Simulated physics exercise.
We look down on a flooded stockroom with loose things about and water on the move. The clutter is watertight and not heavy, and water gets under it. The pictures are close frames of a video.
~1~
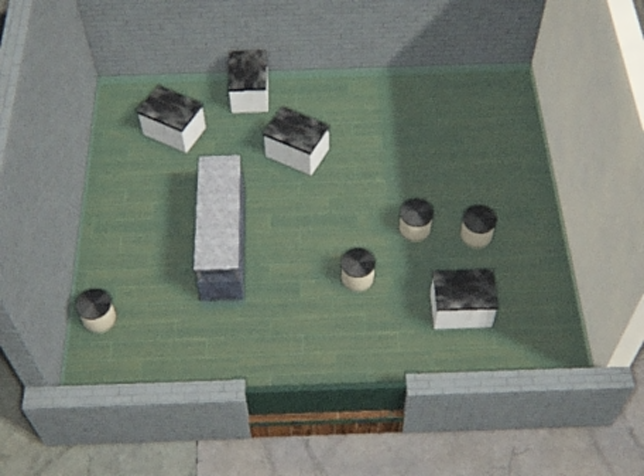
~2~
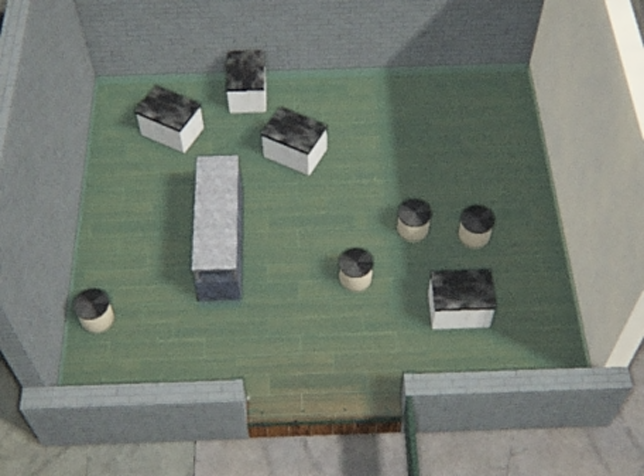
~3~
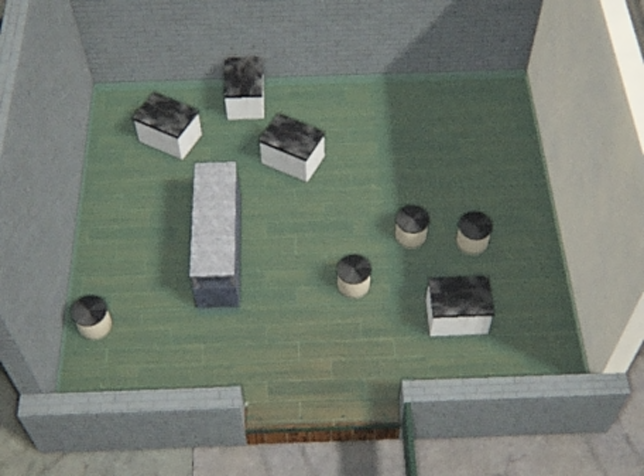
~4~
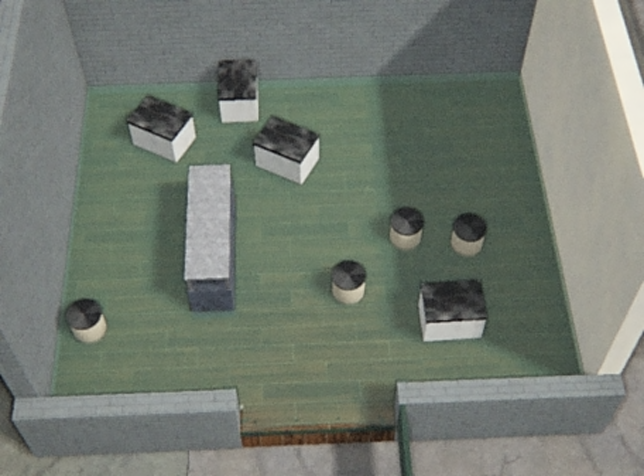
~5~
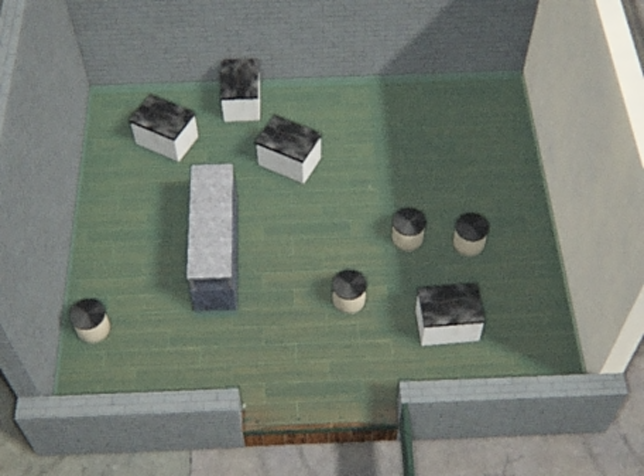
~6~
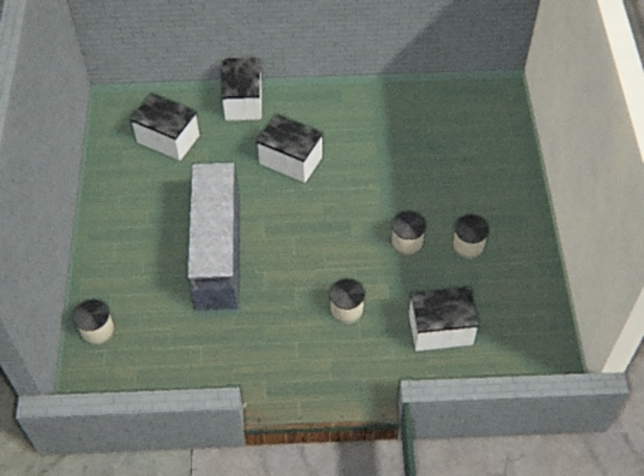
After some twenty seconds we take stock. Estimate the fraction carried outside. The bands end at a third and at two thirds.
That comes to two thirds or more.
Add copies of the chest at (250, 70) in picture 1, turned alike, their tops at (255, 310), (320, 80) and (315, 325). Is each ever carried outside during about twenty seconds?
As listed: Carried outside, left behind, carried outside.
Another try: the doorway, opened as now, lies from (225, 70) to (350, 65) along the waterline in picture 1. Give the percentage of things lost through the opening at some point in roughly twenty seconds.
Some 50 per cent.
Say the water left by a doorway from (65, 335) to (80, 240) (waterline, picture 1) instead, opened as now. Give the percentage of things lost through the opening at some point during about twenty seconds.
About 60 per cent.
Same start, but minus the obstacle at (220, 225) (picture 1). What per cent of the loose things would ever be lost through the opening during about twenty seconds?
Roughly 60 per cent.
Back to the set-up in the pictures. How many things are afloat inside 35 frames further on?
That makes 3.
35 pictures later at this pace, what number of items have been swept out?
The number is 5.
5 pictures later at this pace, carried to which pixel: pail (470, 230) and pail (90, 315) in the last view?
At about (461, 256) and (99, 339).
A moment on, 0 of 8 are out; 8 afloat.
Next, 2 of 8 are out; 6 afloat.
Later, 5 of 8 are out; 3 afloat.
In the end, 6 of 8 are out; 2 afloat.
